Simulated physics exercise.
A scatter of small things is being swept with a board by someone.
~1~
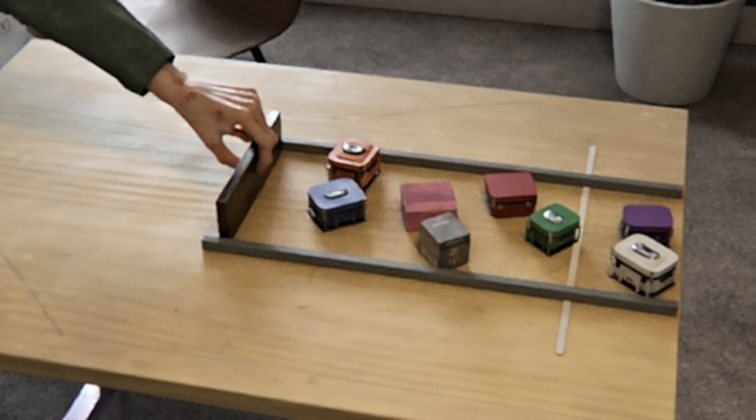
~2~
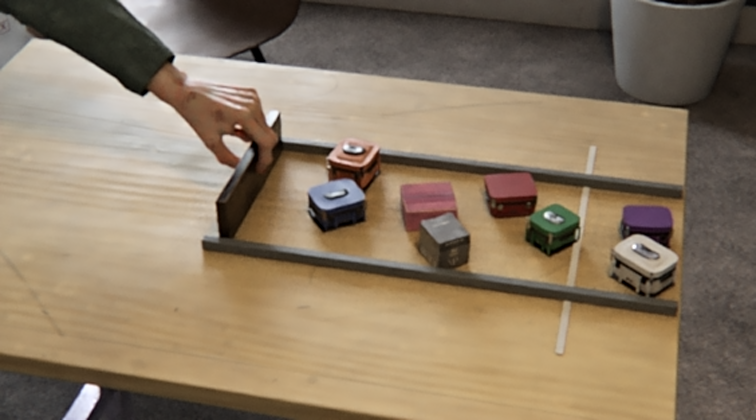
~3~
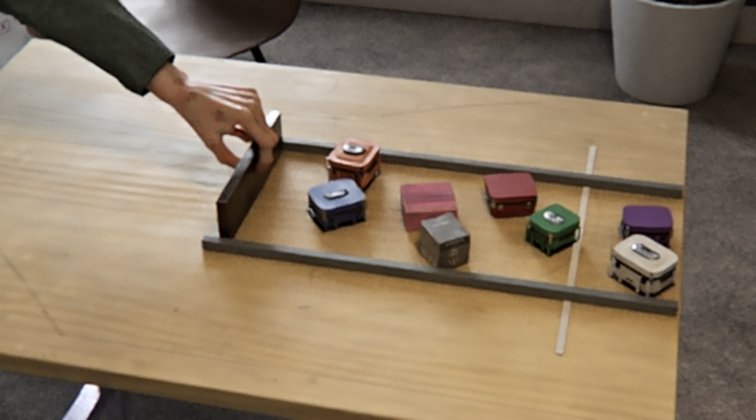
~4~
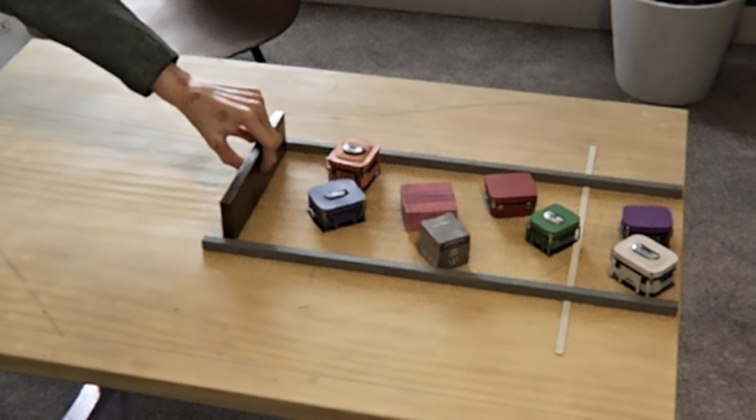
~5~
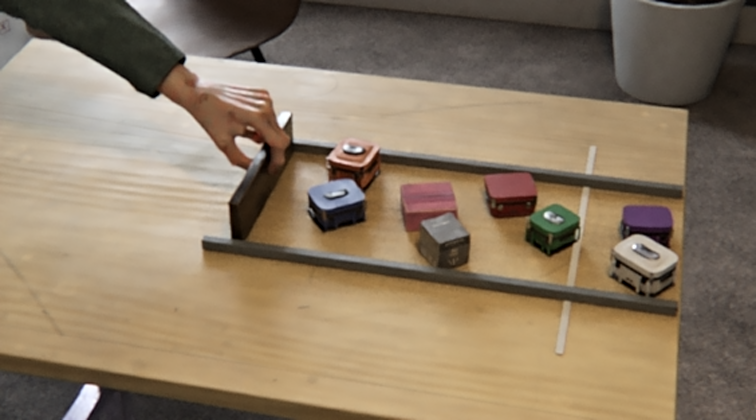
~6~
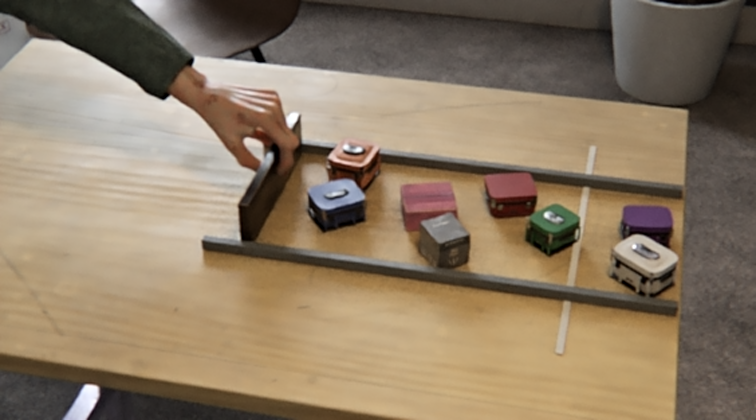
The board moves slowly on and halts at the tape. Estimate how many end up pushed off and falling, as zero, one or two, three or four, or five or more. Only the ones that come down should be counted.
One or two end up falling off.
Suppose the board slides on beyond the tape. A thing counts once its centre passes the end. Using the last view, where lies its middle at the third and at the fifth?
Pixels in order: Roughly (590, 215), roughly (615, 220).
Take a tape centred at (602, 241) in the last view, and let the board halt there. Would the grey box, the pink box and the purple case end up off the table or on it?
As for the grey box, it keeps its spot; the pink box keeps its spot; the purple case does not stay.
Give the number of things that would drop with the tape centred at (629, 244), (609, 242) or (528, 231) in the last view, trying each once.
It would be 5, 3 and 0.
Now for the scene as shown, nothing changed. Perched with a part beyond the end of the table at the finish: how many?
The answer comes to 1.
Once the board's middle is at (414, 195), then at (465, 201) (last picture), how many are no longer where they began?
Moved so far: 5, then 6.
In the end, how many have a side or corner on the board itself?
3 touch it.
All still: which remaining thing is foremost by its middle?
Answer: The green case.
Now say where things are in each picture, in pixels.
The first picture shows white case (644, 266); purple case (646, 227); green case (554, 230); board (251, 174); tape (578, 238).
The second picture shows purple case (646, 227); pink box (429, 206).
The third picture shows green case (554, 230); blue case (337, 205).
The fourth picture shows white case (644, 266); grey box (445, 242).
The fifth picture shows purple case (646, 227); red case (510, 196).
The sixth picture shows white case (644, 266); purple case (646, 227); green case (554, 230); board (272, 177); tape (578, 238).
Early on, none off yet; white case at rest near (644, 266); purple case at rest near (646, 227); green case at rest near (554, 230).
Finally, the number that fall off is one or two; lost, purple case and white case.
